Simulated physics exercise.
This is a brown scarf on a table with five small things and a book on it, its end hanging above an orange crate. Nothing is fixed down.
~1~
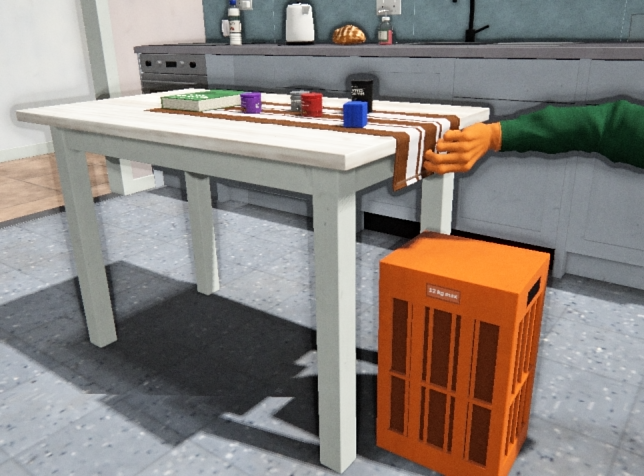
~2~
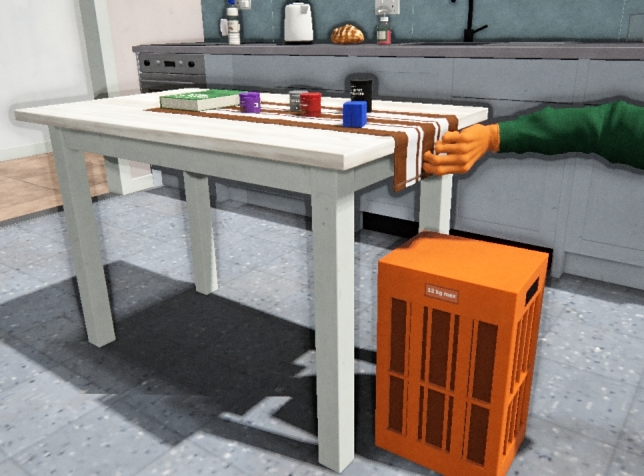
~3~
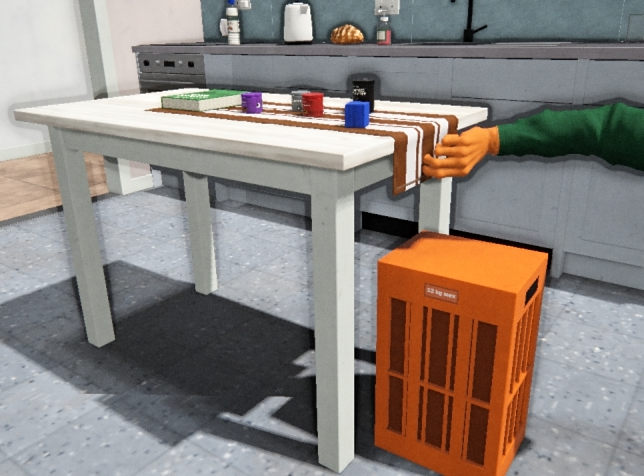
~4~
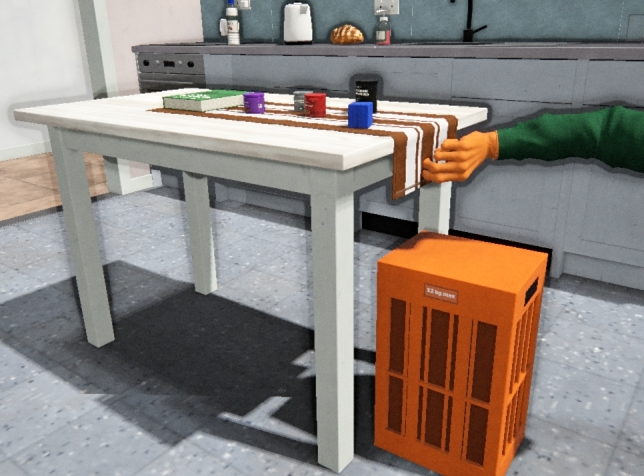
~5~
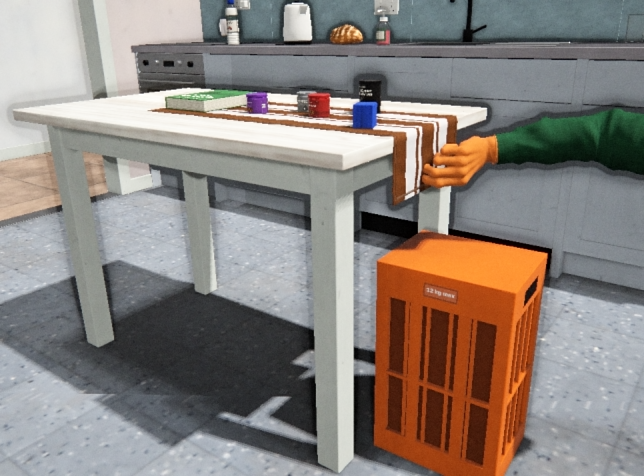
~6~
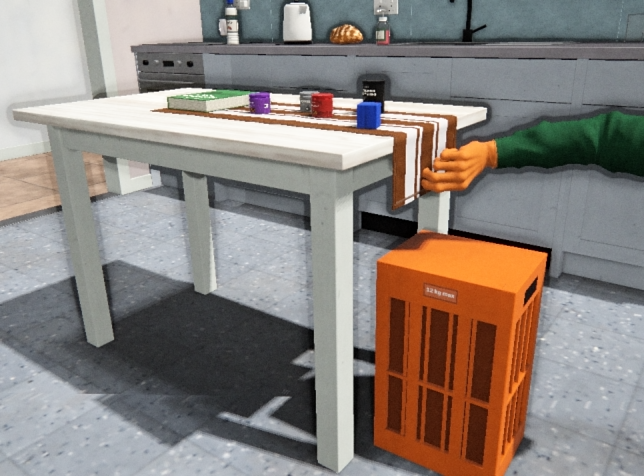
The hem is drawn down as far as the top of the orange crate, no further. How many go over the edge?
The count of fallen things is one.
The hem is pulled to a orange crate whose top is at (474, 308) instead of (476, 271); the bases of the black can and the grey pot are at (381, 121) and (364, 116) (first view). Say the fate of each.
The black can drops off, the grey pot is carried off.
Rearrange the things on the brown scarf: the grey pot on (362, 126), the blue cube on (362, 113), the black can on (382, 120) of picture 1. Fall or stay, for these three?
The grey pot goes over, the blue cube remains up, the black can drops off.
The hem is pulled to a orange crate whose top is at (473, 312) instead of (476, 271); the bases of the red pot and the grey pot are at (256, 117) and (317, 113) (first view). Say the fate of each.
The red pot keeps its place on top, the grey pot survives.
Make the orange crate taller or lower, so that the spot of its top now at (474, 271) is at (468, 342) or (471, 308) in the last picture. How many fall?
In that case 3 and 2.
A little later, hem on the crate; blue cube gone.
When it is over, hem on the crate; blue cube gone. It carries off one.
